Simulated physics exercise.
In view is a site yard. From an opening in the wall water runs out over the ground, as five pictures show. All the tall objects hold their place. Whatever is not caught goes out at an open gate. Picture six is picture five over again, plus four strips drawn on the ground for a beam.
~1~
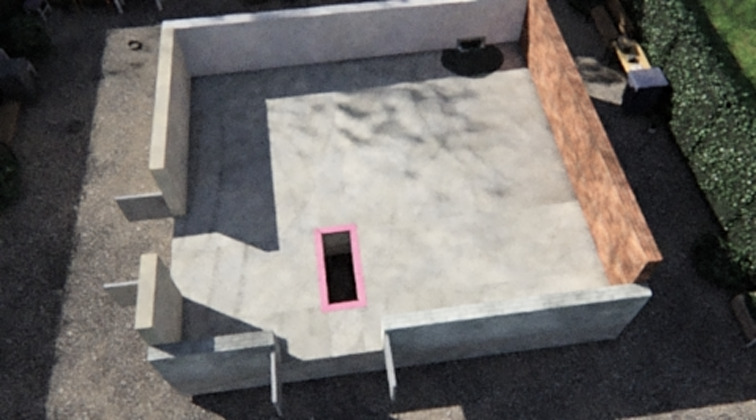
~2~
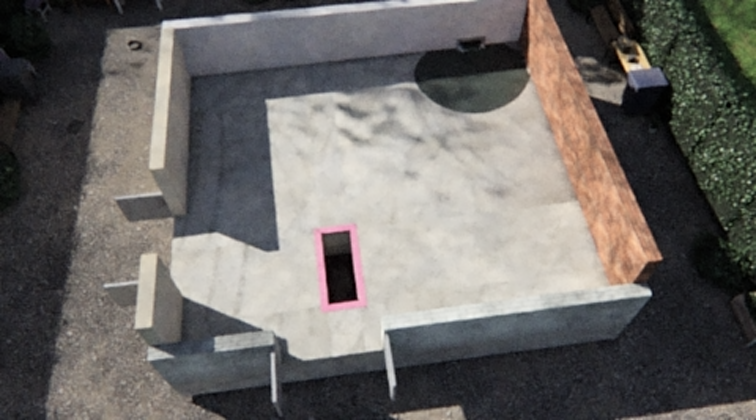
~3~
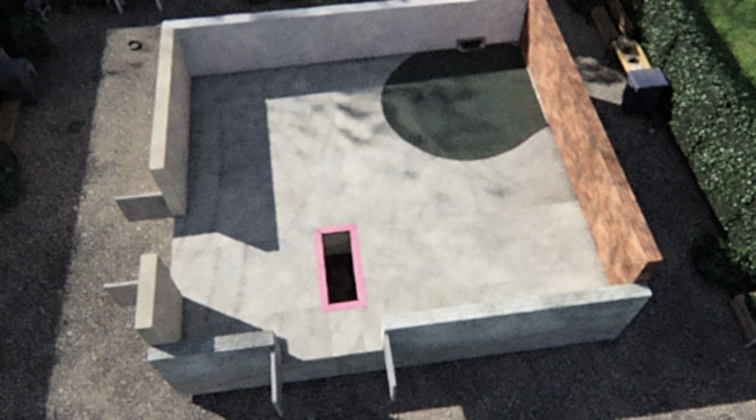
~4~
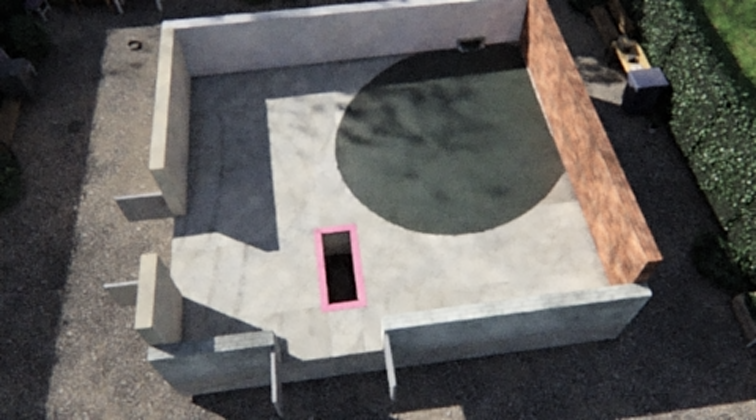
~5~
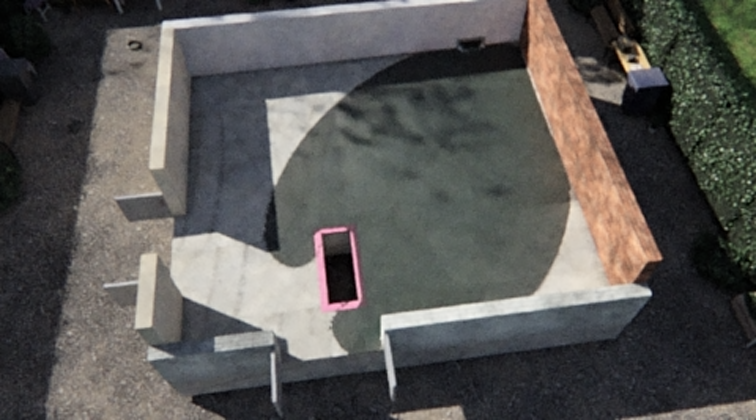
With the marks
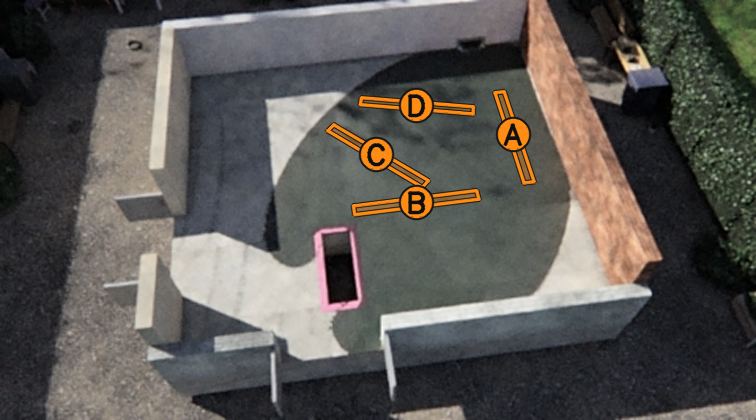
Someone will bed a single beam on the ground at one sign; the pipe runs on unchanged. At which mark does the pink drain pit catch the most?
Take A.
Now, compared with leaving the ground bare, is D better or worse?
Worse.
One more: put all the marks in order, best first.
A, C, D, B.
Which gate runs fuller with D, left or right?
More leaves on the right.
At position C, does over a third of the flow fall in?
No, it does not.
On the marked copy, A from (529, 182) to (499, 92); B from (354, 210) to (477, 194); C from (330, 127) to (425, 183); D from (360, 101) to (473, 110).
Choosing A, about 34 % of the stream runs into the pink drain pit, about 65 % out by the gates.
Choosing B, about 10 % of the stream runs into the pink drain pit, about 90 % out by the gates.
Choosing C, about 23 % of the stream runs into the pink drain pit, about 75 % out by the gates.
Choosing D, about 17 % of the stream runs into the pink drain pit, about 82 % out by the gates.
